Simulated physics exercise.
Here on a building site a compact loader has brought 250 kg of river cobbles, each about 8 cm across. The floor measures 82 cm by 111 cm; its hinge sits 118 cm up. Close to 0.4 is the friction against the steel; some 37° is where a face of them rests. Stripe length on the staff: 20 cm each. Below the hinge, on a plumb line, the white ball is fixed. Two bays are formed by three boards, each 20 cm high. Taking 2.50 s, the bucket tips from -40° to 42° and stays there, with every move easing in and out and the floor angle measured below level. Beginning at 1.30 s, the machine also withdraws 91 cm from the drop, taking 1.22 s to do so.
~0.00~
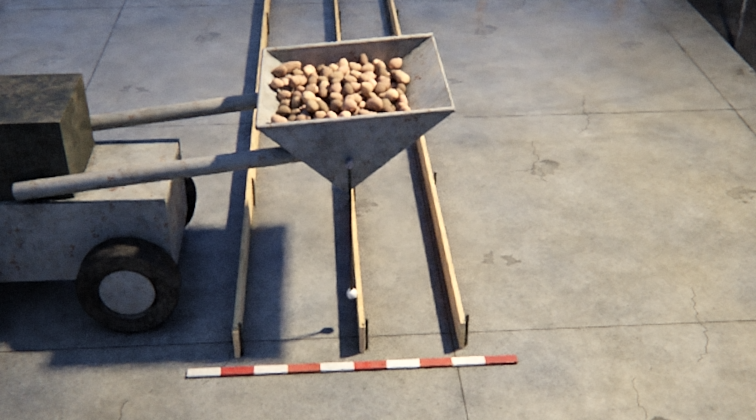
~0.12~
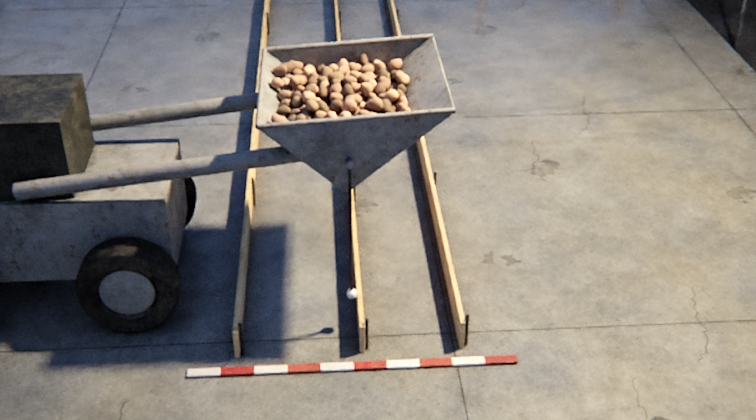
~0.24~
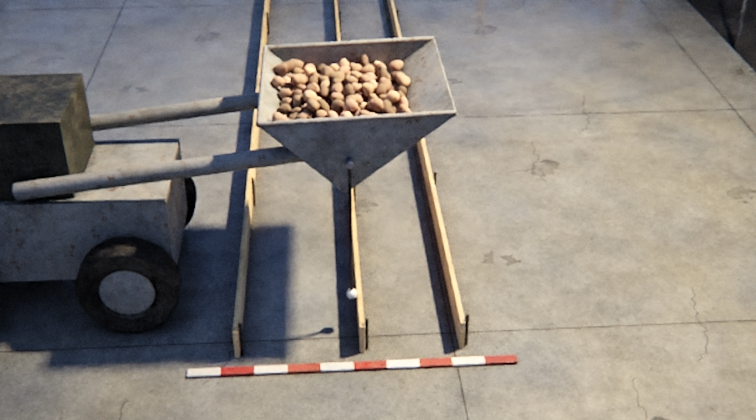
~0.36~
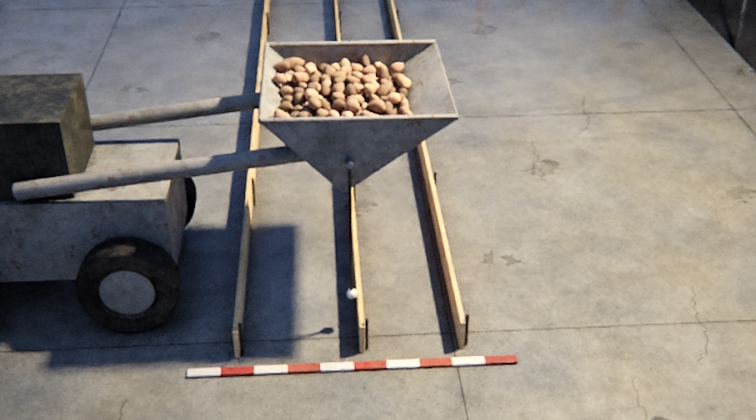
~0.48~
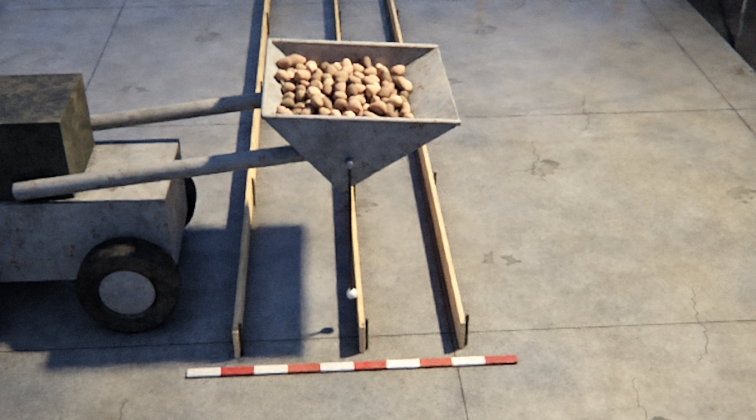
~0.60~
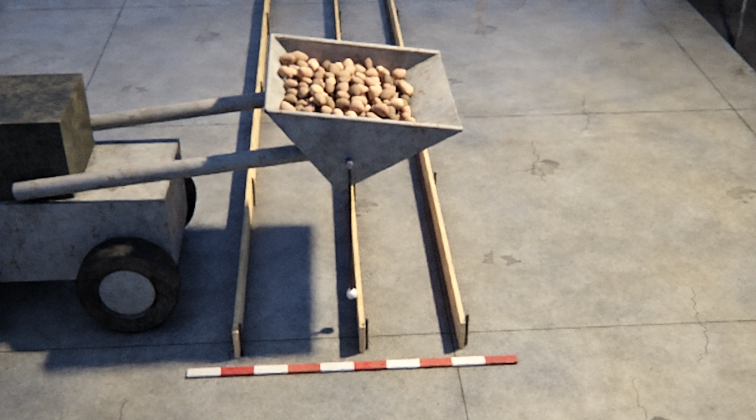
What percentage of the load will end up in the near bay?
About 45 per cent.
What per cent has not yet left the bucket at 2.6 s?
I'd put it at some 0 per cent.
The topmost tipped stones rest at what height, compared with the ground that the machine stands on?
About 22 cm higher than the ground.
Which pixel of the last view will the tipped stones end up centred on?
Look at roughly (369, 261).
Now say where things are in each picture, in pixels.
In the first picture, the bucket is at -40°, its lip at (455, 110); the top of the load is at (318, 78).
In the second picture, the bucket is at -39°, its lip at (455, 110); the top of the load is at (313, 79); the stones move at 0.0 m/s on average.
In the third picture, the bucket is at -38°, its lip at (456, 113); the top of the load is at (313, 79); the stones move at 0.1 m/s on average.
In the fourth picture, lip at (458, 117), floor tilted -35°, highest stones at (308, 76); the stones move at 0.1 m/s on average.
In the fifth picture, the bucket is at -32°, its lip at (460, 123); the top of the load is at (299, 75); the stones move at 0.1 m/s on average.
In the sixth picture, the bucket is at -28°, its lip at (462, 130); the top of the load is at (294, 70); the stones move at 0.1 m/s on average.
After 1.9 s the floor is at 29°; 63 % in the bucket, 37 % in the far bay; the foremost stones are at (436, 224).
After 2.6 s the floor is at 42°; 0 % in the bucket, 44 % in the near bay, 56 % in the far bay, 1 % past the last board; the foremost stones are at (445, 248).
After 3.0 s the floor is at 42°; 0 % in the bucket, 44 % in the near bay, 56 % in the far bay, 1 % past the last board; the foremost stones are at (445, 250).
After 5.5 s the floor is at 42°; 0 % in the bucket, 44 % in the near bay, 56 % in the far bay, 1 % past the last board; the foremost stones are at (445, 250).
